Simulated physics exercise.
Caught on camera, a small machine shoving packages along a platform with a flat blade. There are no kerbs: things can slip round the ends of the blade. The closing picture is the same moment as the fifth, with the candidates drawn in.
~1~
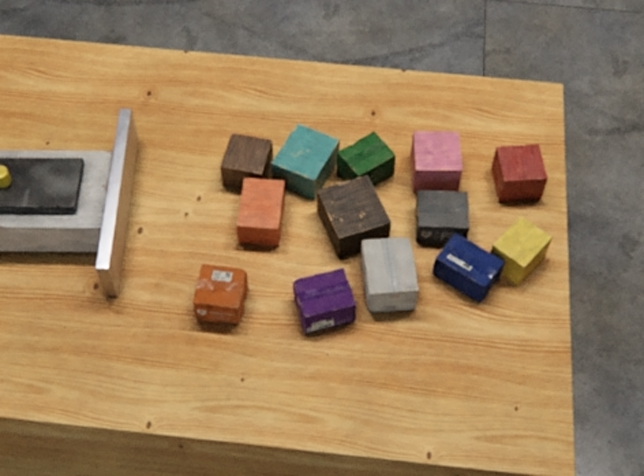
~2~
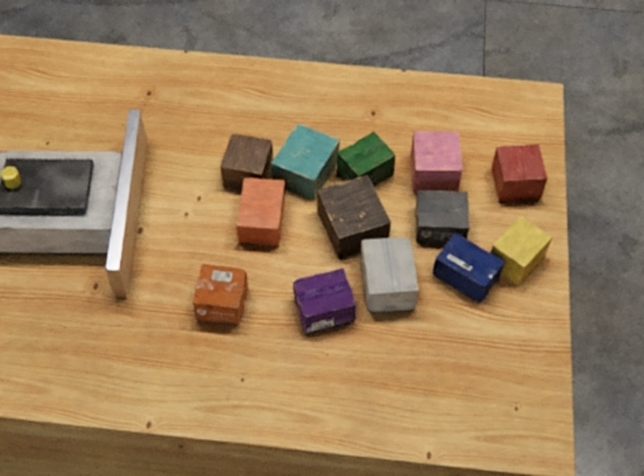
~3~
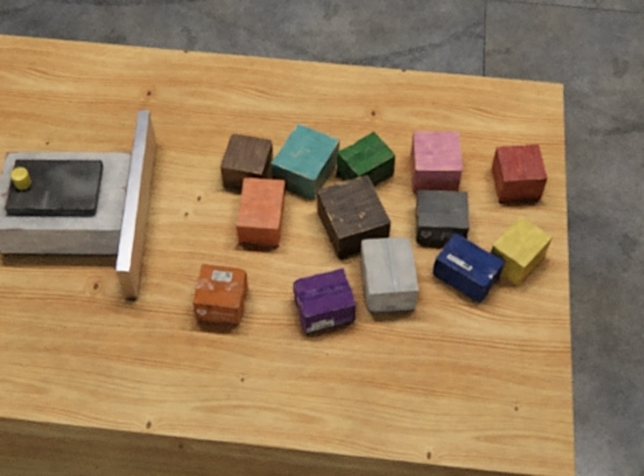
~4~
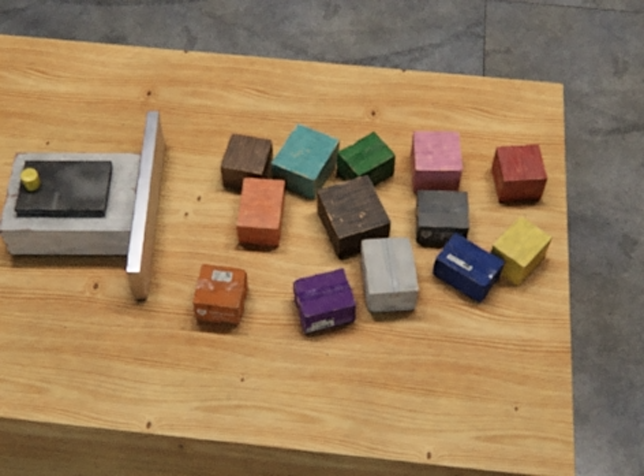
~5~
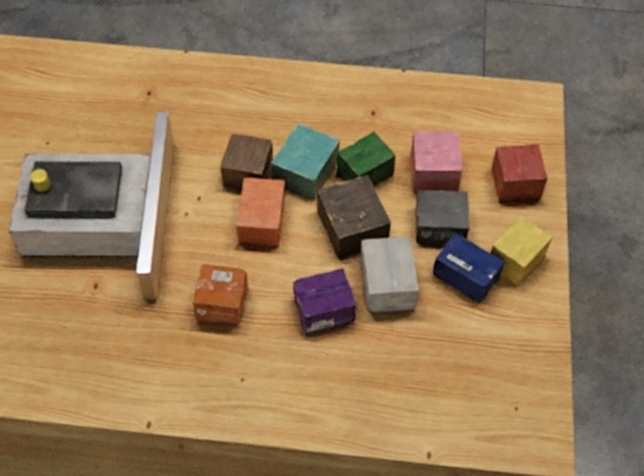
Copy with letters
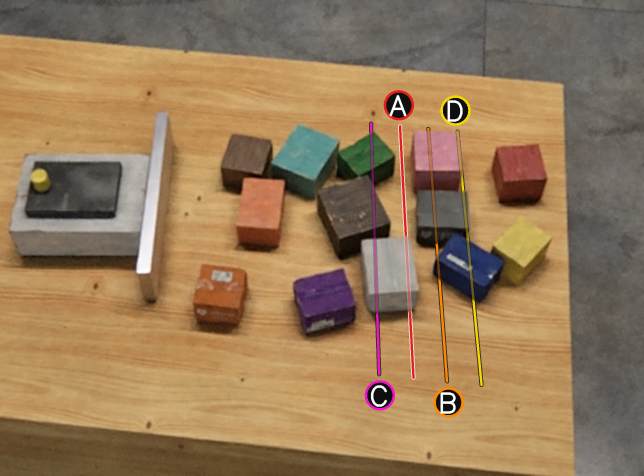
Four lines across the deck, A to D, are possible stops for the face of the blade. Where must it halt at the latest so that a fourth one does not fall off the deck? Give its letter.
It can go as far as B.
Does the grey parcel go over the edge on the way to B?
No.
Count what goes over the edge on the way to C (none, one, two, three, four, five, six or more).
One.
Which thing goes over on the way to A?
It is the red crate.
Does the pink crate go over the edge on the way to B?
Yes.
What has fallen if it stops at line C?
The red crate.
On the marked copy, A at (406, 241); B at (437, 244); C at (375, 238); D at (469, 247).
Taking B. A third of the way, robot (181, 197); orange parcel (282, 298); purple parcel (332, 302).
Two thirds of the way, robot (283, 207); red crate (565, 177); pink crate (519, 169).
When it is over, robot (363, 215); pink crate over the edge; red crate over the edge; two fallen.
As for the rest, A is within the limit but short; C is within the limit but short; D drops five.
